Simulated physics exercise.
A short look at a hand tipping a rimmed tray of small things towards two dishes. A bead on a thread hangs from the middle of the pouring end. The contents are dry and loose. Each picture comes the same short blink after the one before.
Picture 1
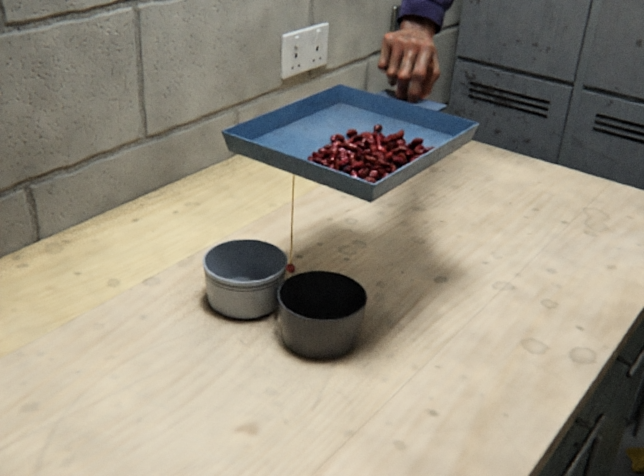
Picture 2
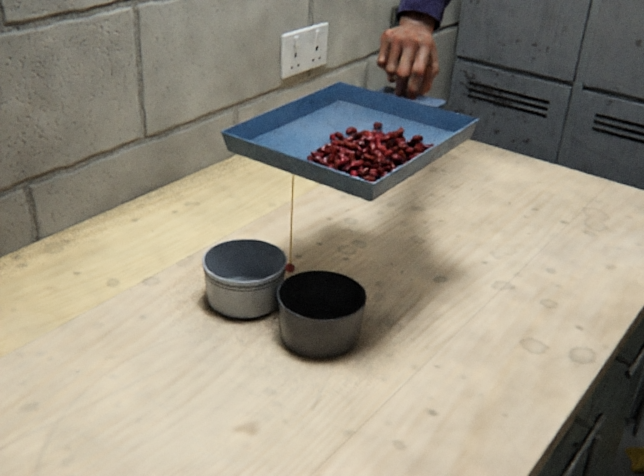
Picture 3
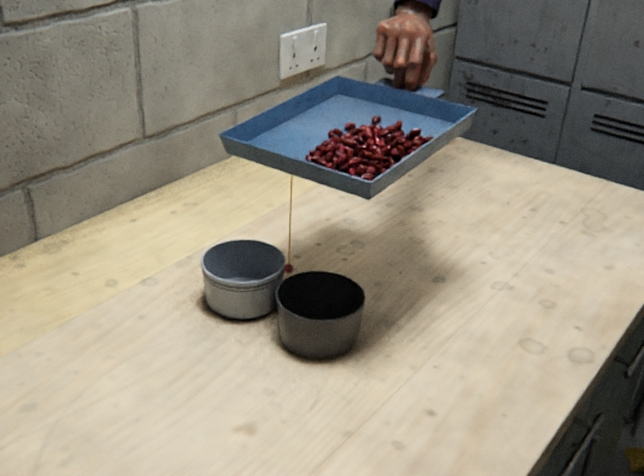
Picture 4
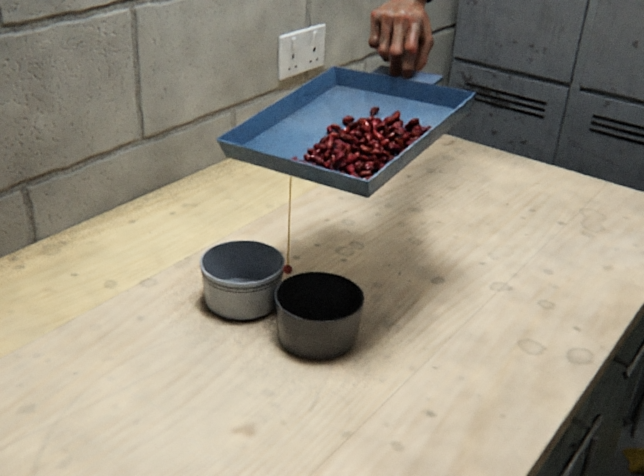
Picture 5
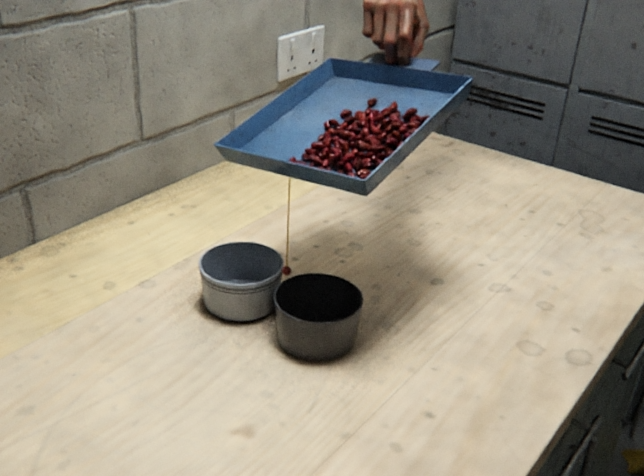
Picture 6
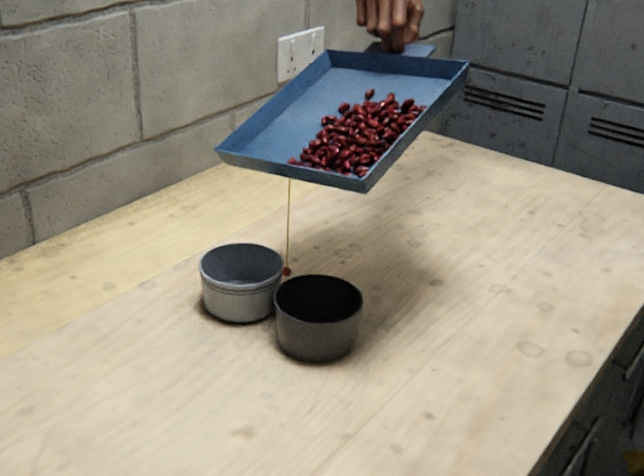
The footage shows a hand holding a blue rimmed tray of dark red beans above two small round dishes on a wooden table, a bead hanging on a thread beneath, then gradually raising the handle side so the tray tilts forward.
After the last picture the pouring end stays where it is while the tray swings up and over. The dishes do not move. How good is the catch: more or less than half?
Together they catch over half.
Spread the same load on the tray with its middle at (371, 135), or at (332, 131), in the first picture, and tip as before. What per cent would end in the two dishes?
About 70 and 70 per cent.
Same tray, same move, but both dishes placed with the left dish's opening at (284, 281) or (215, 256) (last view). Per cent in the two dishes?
Roughly 0 per cent, and 60 per cent.
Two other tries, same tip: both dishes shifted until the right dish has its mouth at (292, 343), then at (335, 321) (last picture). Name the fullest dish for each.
In turn: The left dish; the left dish.
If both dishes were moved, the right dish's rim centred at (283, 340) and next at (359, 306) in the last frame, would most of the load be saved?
First below a half, then less than half.
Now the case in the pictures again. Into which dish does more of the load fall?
Fuller: The left one.
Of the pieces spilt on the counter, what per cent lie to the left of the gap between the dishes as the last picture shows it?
About 90 per cent.
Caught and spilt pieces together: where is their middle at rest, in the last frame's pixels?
Roughly at (229, 304).
Soon after the last picture, tray tipped steeply; nearly all on the tray; a stray few in the air.
A little later, tray tipped past a quarter turn; about half on the tray; about a quarter in the left dish; a small part outside both; about a quarter in the air.
Later still, tray tipped past a quarter turn; about two thirds in the left dish; about a third outside both.
At rest, tray tipped past a quarter turn; none in the right dish; about two thirds in the left dish; about a third outside both.
